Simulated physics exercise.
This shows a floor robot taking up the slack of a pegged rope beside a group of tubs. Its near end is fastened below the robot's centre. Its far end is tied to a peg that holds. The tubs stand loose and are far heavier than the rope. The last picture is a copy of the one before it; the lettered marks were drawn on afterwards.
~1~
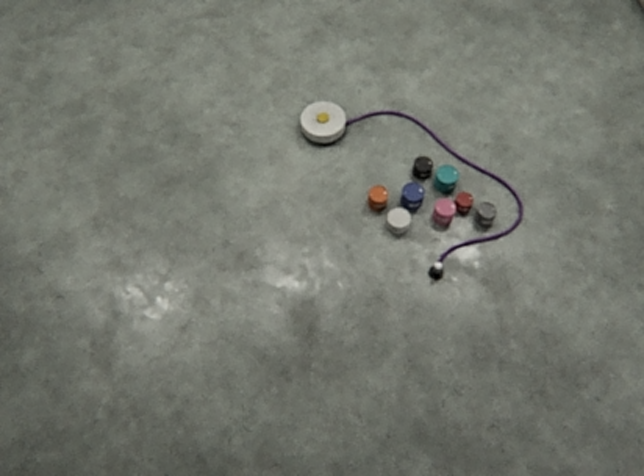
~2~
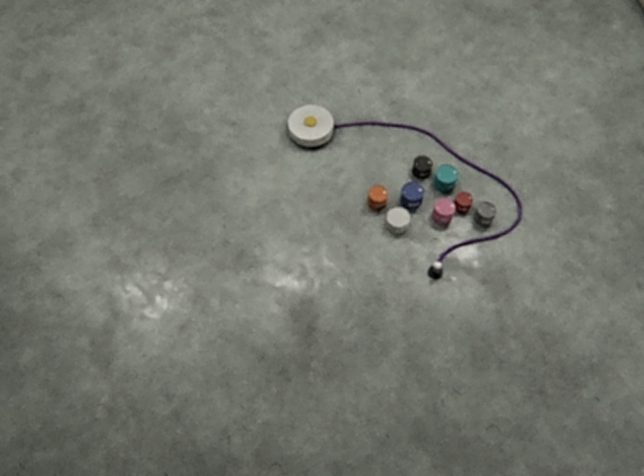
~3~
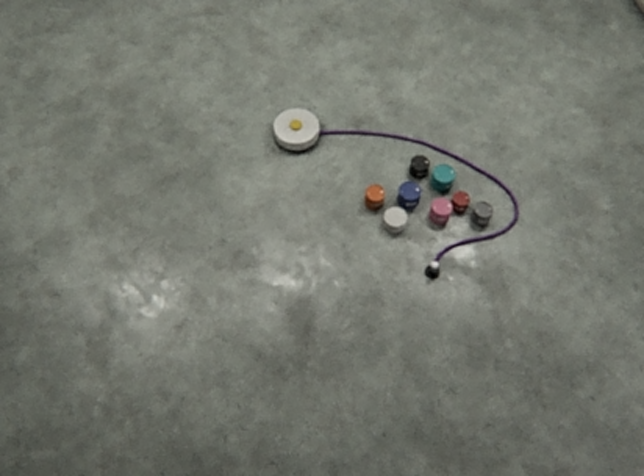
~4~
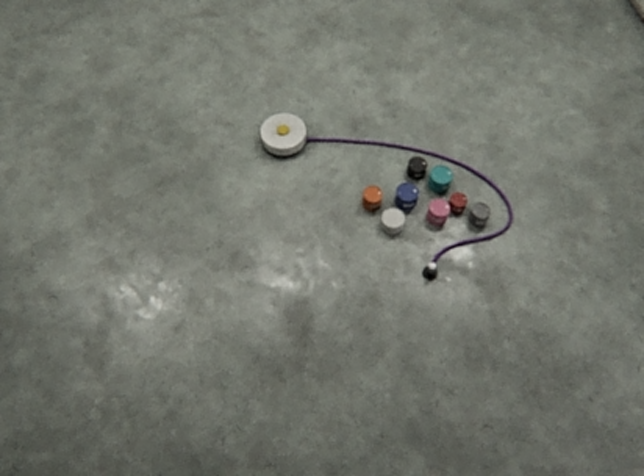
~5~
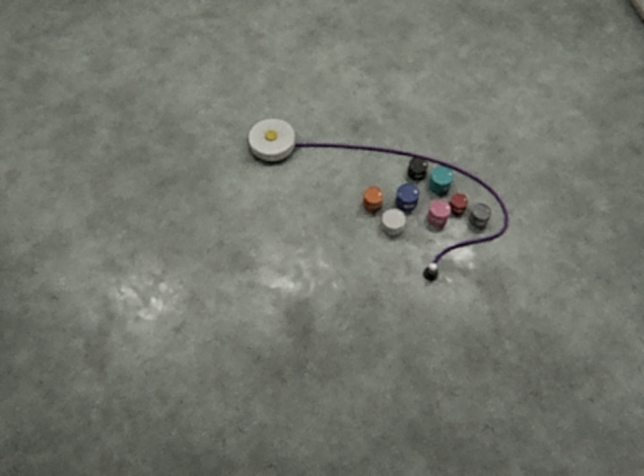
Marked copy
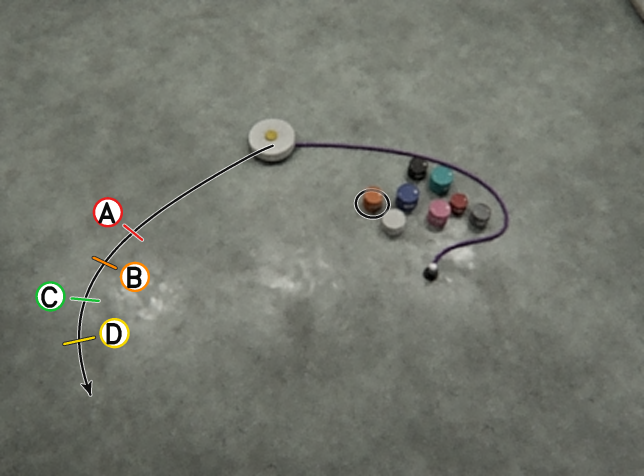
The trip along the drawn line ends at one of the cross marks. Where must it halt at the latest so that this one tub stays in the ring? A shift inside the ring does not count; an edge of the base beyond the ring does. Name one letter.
At A, and not beyond.
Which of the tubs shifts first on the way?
The grey tub.
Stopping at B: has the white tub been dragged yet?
Yes.
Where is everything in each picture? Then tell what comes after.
In the first frame, orange tub (378, 198); grey tub (485, 215); robot (323, 123).
In the second frame, robot (311, 127); red tub (463, 202).
In the third frame, robot (297, 130); turquoise tub (443, 178).
In the fourth frame, robot (284, 135); white tub (393, 221).
In the fifth frame, robot (272, 141); orange tub (373, 200); grey tub (480, 216); peg (432, 270).
On the marked copy, A at (133, 233); B at (105, 263); C at (85, 300); D at (79, 341); the ring at (372, 204); the route from (273, 146) via (130, 235) to (90, 395).
Following A. Soon after the start, robot (223, 166); orange tub (373, 200).
Later, robot (173, 196); red tub (446, 204); pink tub (433, 213); turquoise tub (429, 192); black tub (411, 183); orange tub (373, 200); grey tub (452, 217).
In the end, robot (131, 228); red tub (428, 214); pink tub (411, 219); turquoise tub (412, 201); blue tub (392, 209); white tub (390, 229); black tub (394, 192); orange tub (373, 200); grey tub (428, 229); the orange tub is still in its ring.
As for the rest, B drags the ringed tub to (361, 205); C drags the ringed tub to (350, 217); D drags the ringed tub to (344, 226).
